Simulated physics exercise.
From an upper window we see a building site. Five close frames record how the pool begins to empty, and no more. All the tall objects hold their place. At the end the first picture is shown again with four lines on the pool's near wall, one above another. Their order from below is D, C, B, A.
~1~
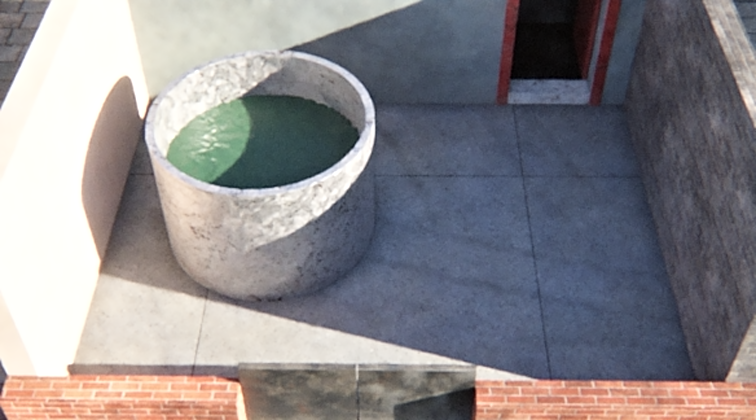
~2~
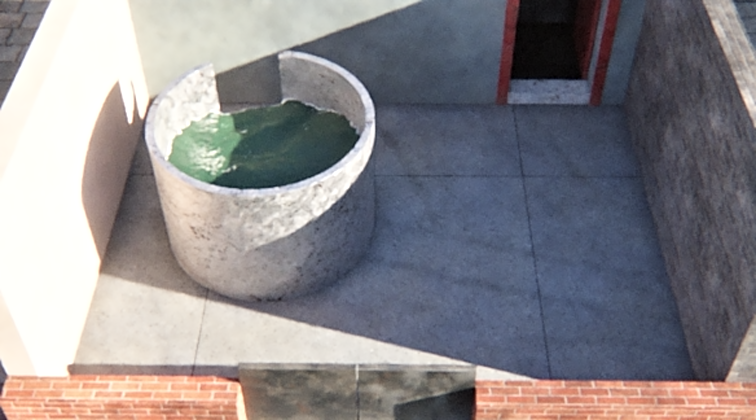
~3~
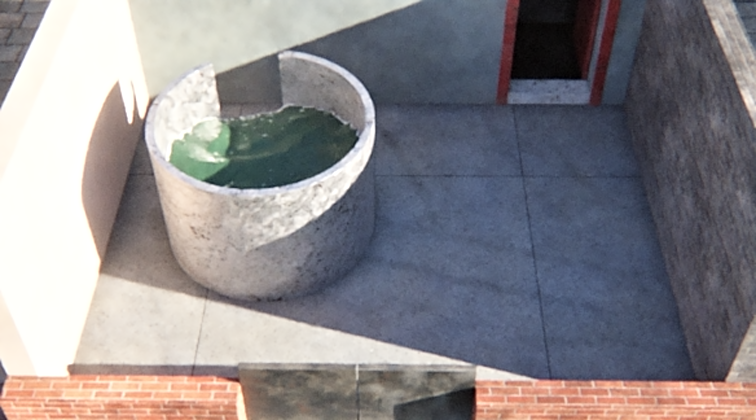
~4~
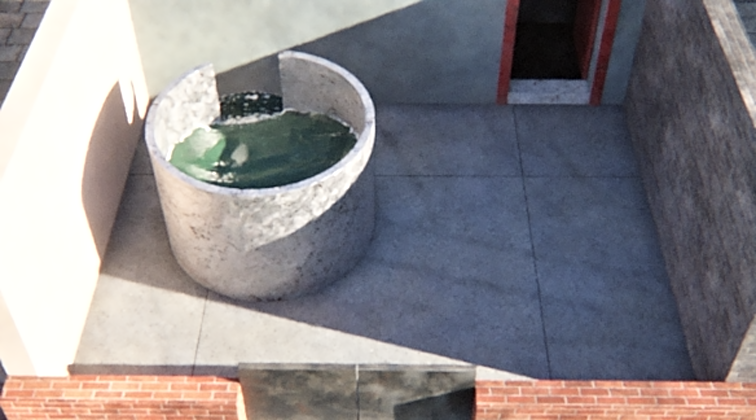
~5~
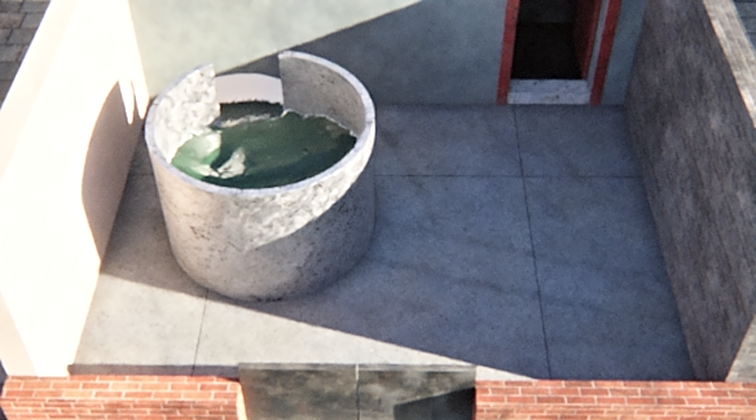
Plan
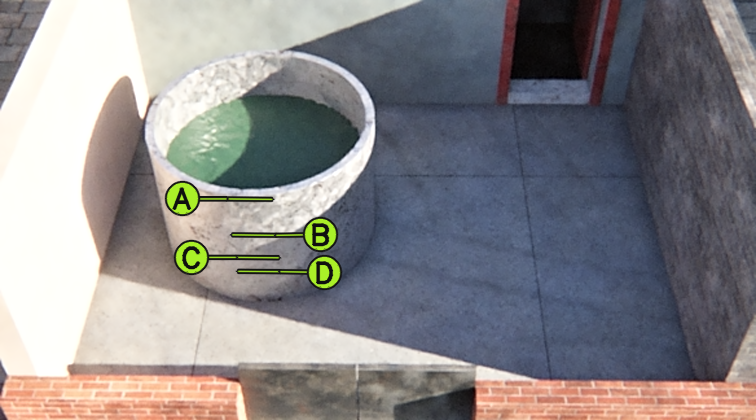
Green water in a round concrete pool starting to churn and slosh as a gap opens in the rim's far side.
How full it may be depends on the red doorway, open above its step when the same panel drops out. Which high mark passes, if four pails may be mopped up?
B will do.
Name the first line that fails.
That would be A.
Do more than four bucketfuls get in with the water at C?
No.
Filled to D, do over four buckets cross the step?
No.
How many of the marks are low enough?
Three.
On the marked copy, A at (249, 199); B at (254, 235); C at (257, 257); D at (259, 271); from the bottom up D, C, B, A.
With A, about 8 bucketfuls get in.
With B, a splash gets over, under a bucket.
With C, nothing gets over.
With D, nothing gets over.
